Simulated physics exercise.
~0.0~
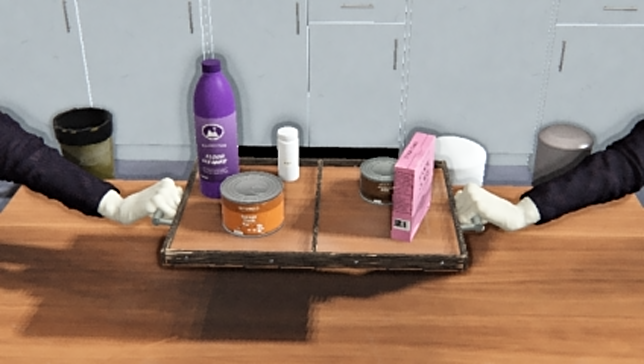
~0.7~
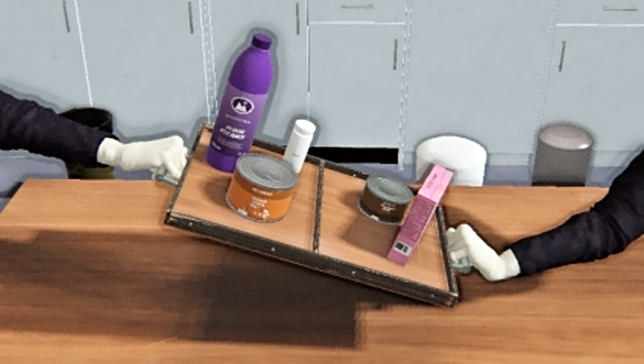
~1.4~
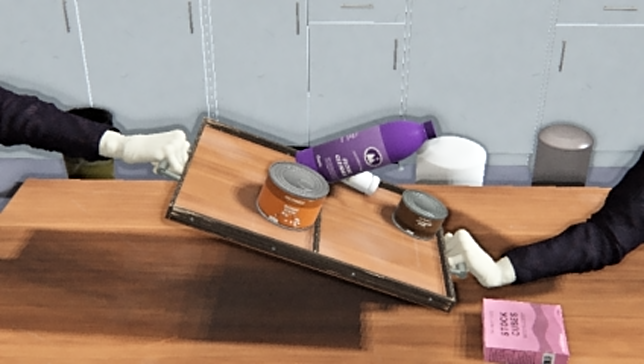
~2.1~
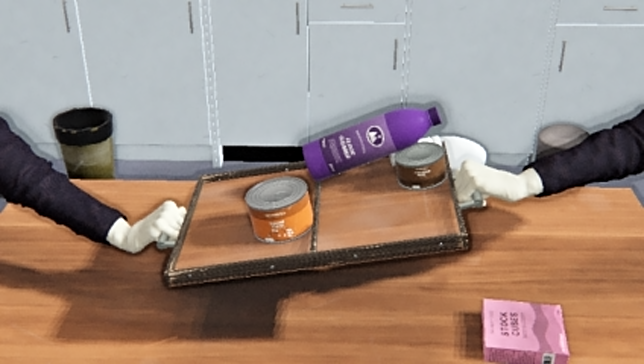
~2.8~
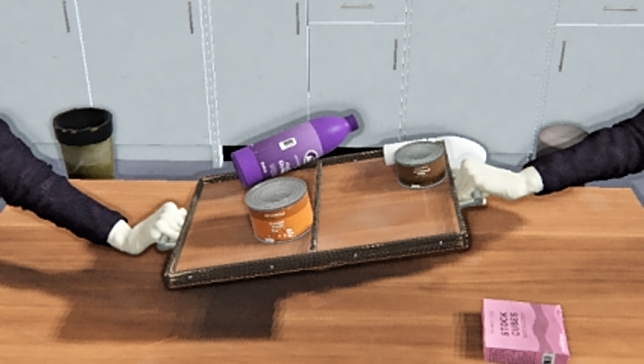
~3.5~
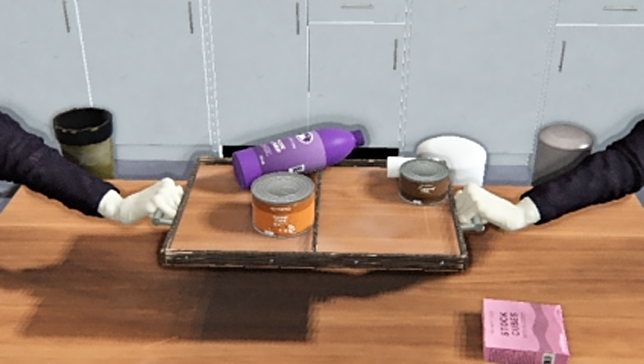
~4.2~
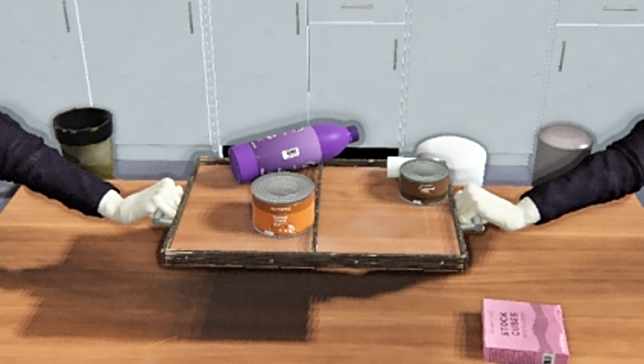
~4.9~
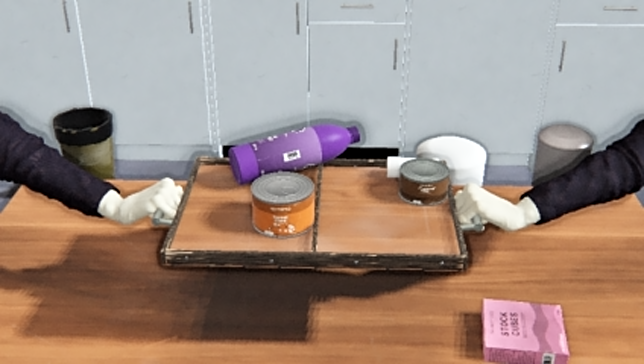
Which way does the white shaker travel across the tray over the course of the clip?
It moves to the right, going from behind the orange tub to lying near the brown tub.
